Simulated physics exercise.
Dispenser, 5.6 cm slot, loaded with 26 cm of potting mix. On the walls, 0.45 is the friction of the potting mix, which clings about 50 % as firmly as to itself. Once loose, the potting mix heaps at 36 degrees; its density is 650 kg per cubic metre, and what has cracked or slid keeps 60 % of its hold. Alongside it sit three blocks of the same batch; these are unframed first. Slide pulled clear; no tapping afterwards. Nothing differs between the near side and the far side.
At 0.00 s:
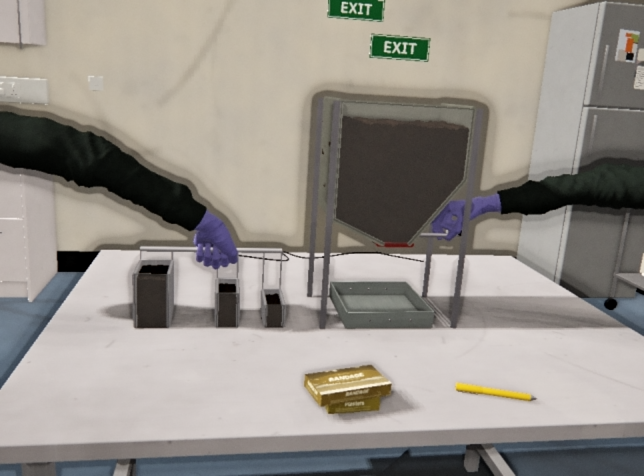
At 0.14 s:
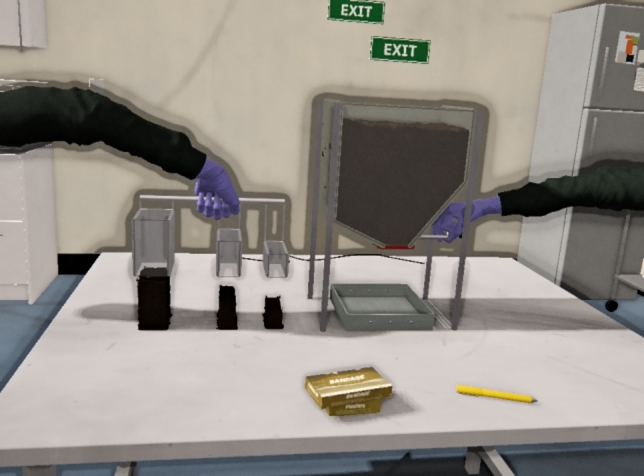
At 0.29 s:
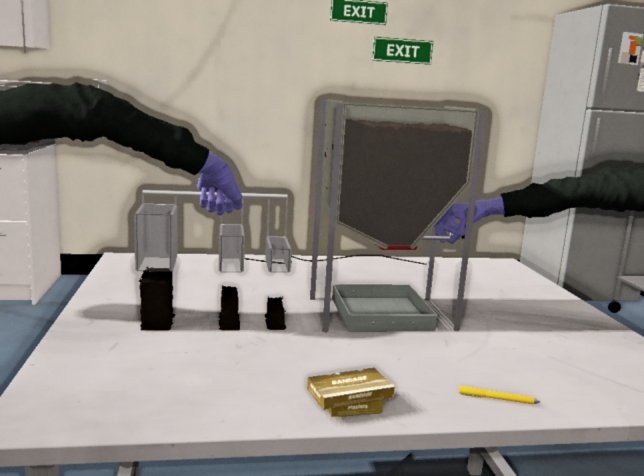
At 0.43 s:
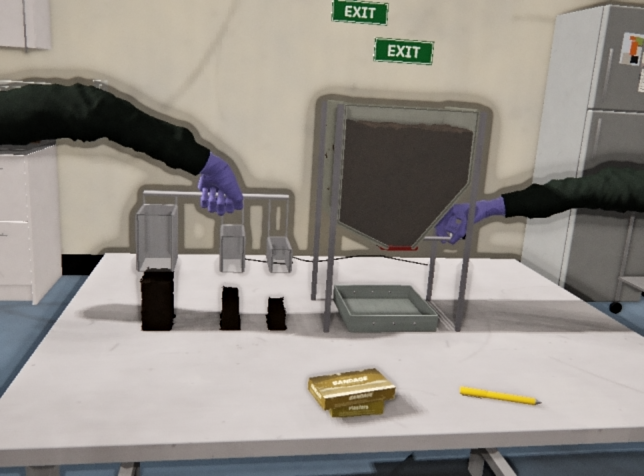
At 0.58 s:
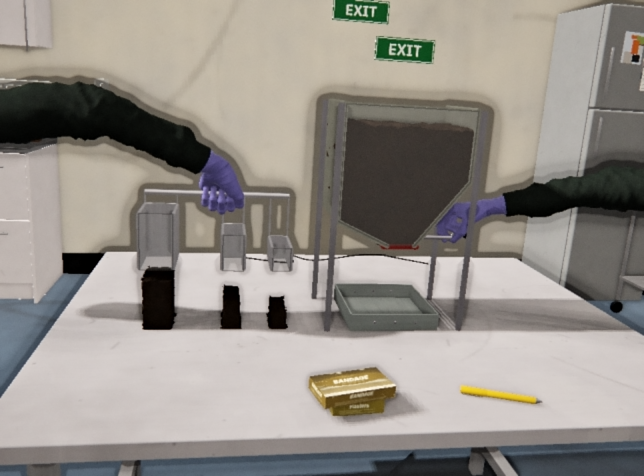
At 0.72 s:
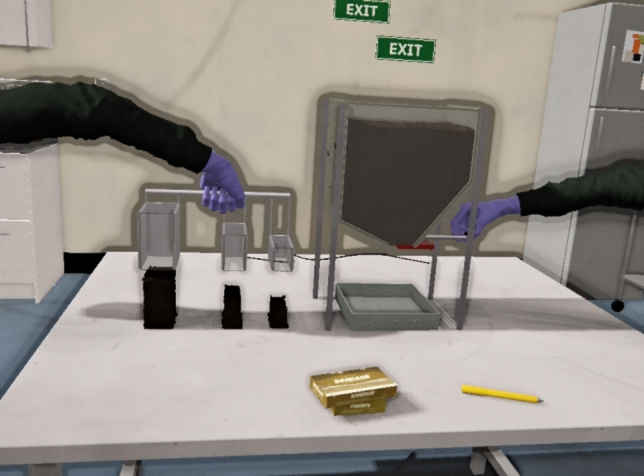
To begin with, two purple-gloved hands hold a rack around three dark blocks and a handle on a hopper of dark potting mix. The left hand lifts the rack clear, leaving the blocks standing on the table, and after a still spell the right hand draws the red-marked slide slightly rightward.
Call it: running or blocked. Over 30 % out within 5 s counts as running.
Blocked.
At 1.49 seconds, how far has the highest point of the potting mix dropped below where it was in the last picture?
The gap comes to about 0.0 centimetres.
By 1.07 s, 0 % has run out.
By 1.49 s, 0 % has run out.
By 1.90 s, 0 % has run out.
By 2.32 s, 0 % has run out.
By 5.62 s, at the end, 0 % has run out.
